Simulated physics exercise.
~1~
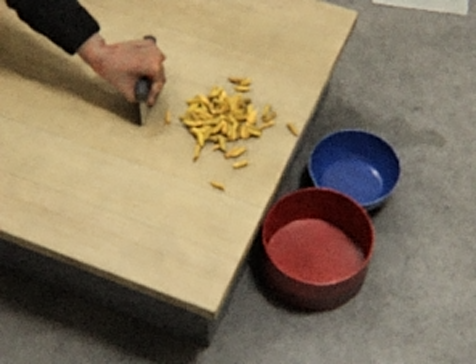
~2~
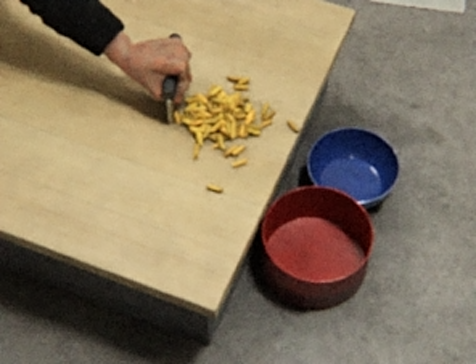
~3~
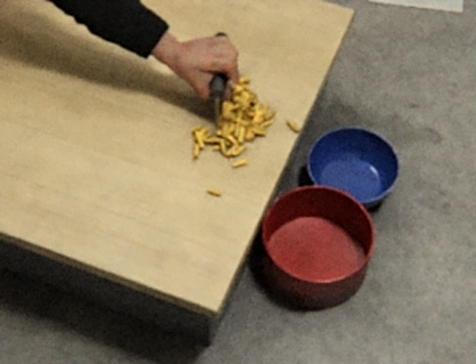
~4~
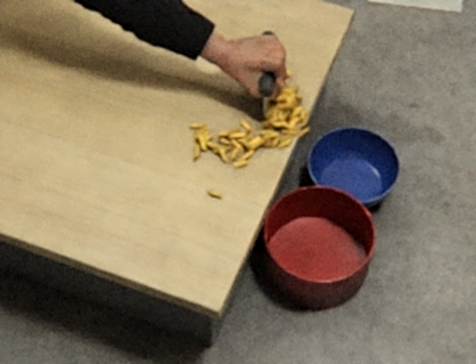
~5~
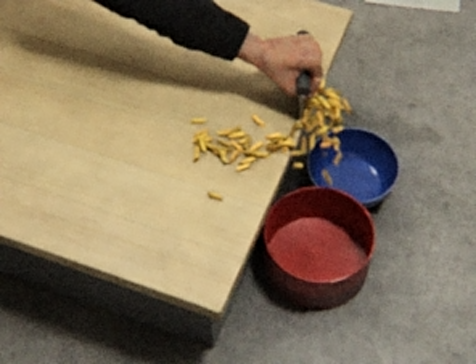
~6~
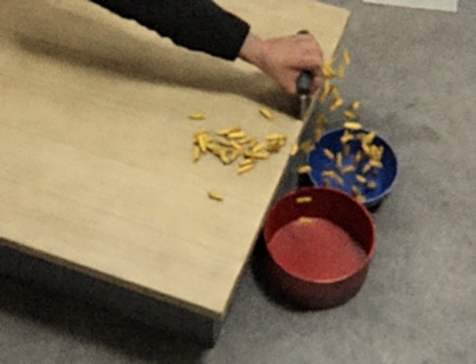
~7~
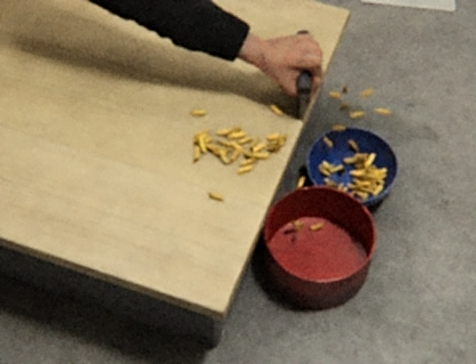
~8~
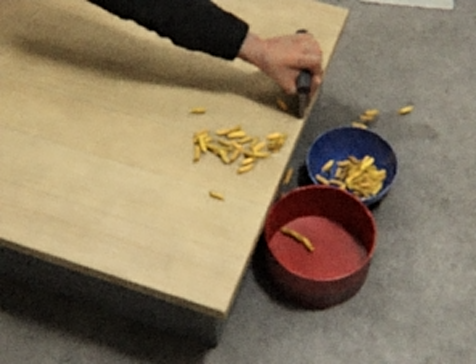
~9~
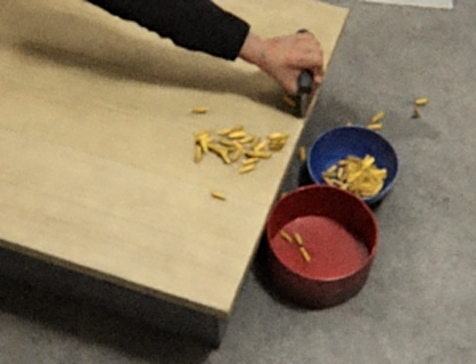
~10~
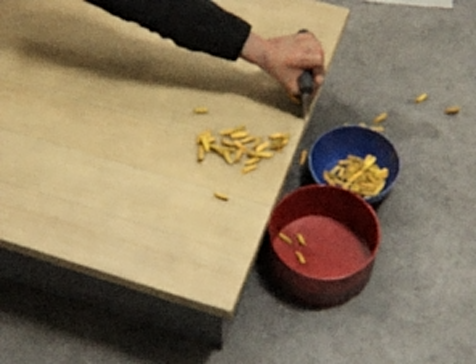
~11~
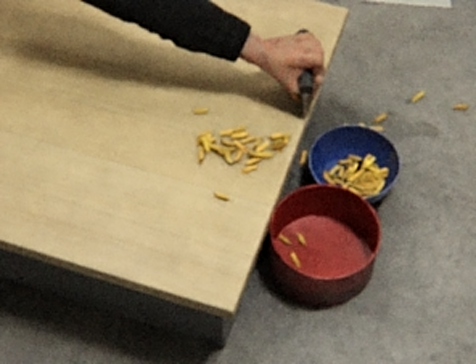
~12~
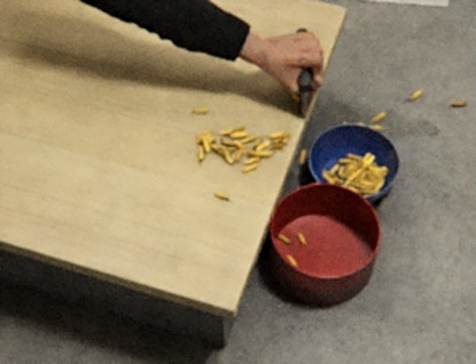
A scatter of yellow, pasta-like pieces lies on a pale wooden platform, seen from above at an angle, with a blue bowl and a red pot on the grey floor beyond its right edge. A dark-sleeved arm reaches in from the upper left, and the hand pushes a dark scraper rightward into the pieces. The scraper stops at the edge, and a cluster spills over. Most of the falling pieces drop into the blue bowl, a few enter the red pot, and some scatter on the floor. A good share stays on the platform while the hand holds still.
